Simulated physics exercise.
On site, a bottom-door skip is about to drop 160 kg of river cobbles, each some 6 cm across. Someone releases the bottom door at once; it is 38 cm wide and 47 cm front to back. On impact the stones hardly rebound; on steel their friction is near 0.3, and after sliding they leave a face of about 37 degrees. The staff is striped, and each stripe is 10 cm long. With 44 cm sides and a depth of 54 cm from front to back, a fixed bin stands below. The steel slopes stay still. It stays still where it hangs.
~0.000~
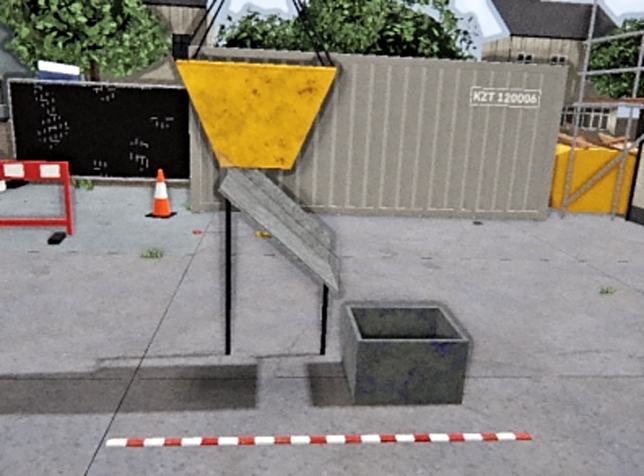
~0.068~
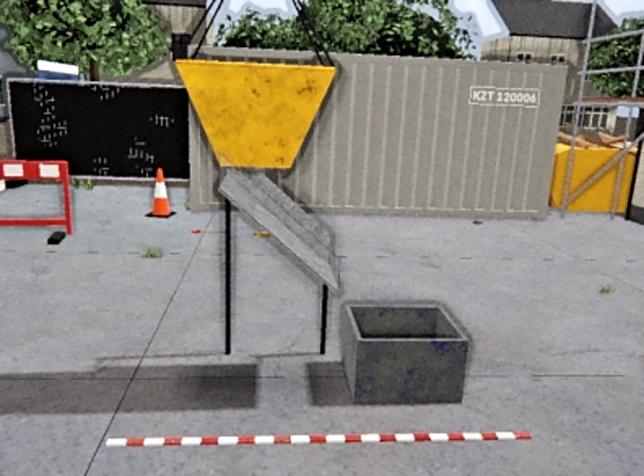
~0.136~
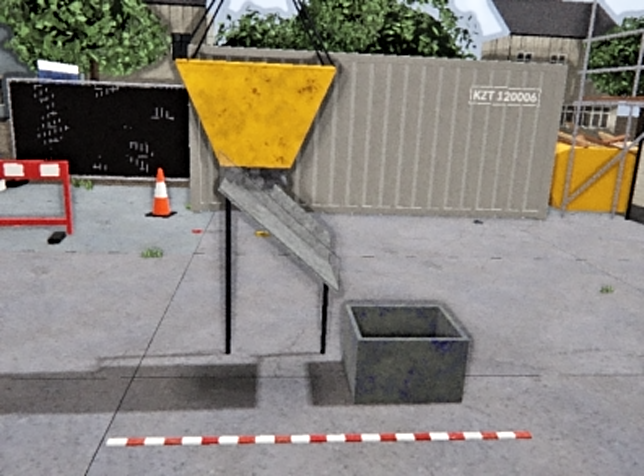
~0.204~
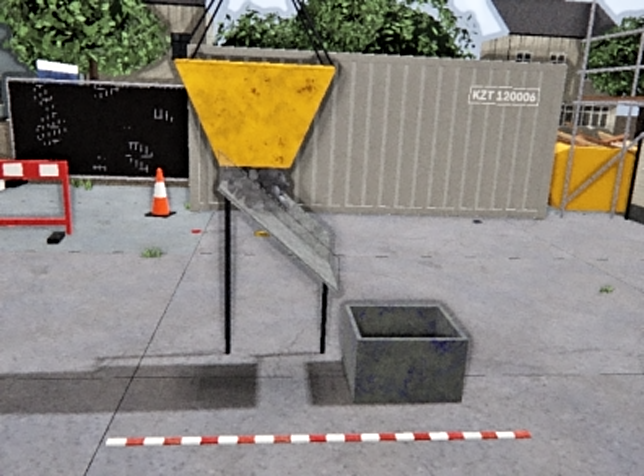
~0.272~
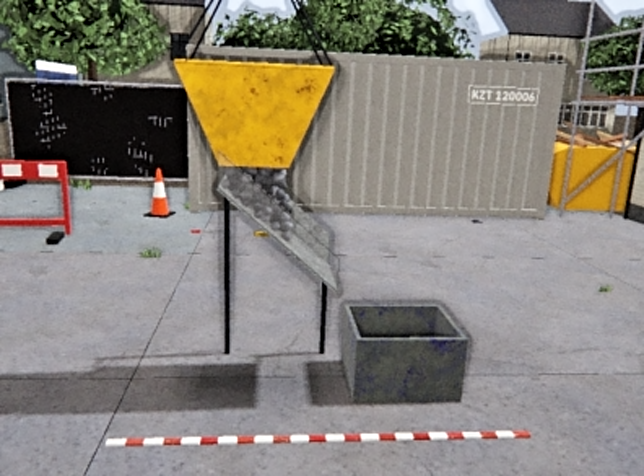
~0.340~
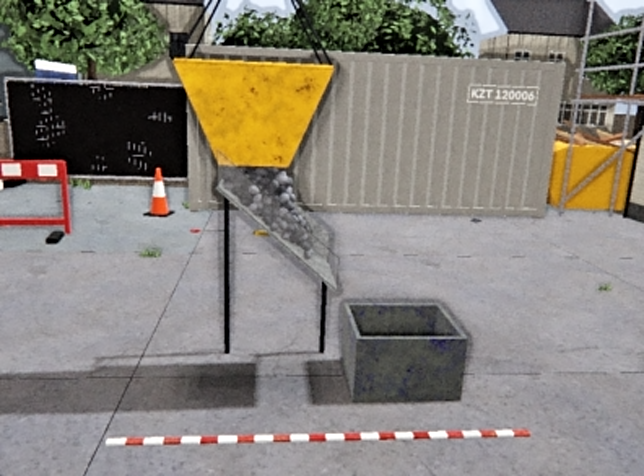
Grey stones pour from the yellow skip and slide rightward down the sloping chute.
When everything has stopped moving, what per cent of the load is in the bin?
About 95 per cent.
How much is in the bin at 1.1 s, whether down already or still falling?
Share: Around 70 %.
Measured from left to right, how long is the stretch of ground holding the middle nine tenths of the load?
Width: Near 60 cm.
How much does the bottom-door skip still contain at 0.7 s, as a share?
I'd say it holds close to 0 percent.
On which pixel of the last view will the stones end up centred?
Near (402, 352).
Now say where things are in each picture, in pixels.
In the first frame, the outlet is at (256, 159); nothing has dropped yet.
In the second frame, the outlet is at (256, 158); 4 % is out.
The third frame shows outlet at (256, 158), the stream shows down to (262, 181); 89 % still inside.
The fourth frame shows outlet at (255, 158), the stream shows down to (263, 203); 77 % still inside.
The fifth frame shows outlet at (254, 158), the stream shows down to (283, 226); 65 % still inside.
The sixth frame shows outlet at (254, 157), the stream shows down to (302, 242); 52 % still inside.
After 0.7 s, 2 % in the bottom-door skip, 61 % on the steel, 16 % falling or lying left of the bin, 20 % falling or lying in the bin, 1 % falling or lying beside or right of the bin; the stones farthest right are at (421, 366).
After 1.1 s, 0 % in the bottom-door skip, 16 % on the steel, 9 % falling or lying left of the bin, 72 % falling or lying in the bin, 3 % falling or lying beside or right of the bin; the stones farthest right are at (462, 383).
After 1.7 s, 0 % in the bottom-door skip, 95 % falling or lying in the bin, 4 % falling or lying beside or right of the bin; the stones farthest right are at (510, 374).
After 2.6 s, 0 % in the bottom-door skip, 95 % falling or lying in the bin, 4 % falling or lying beside or right of the bin; the stones farthest right are at (530, 364).
After 4.5 s, 0 % in the bottom-door skip, 95 % in the bin, 4 % beside or right of the bin; the stones farthest right are at (530, 364).
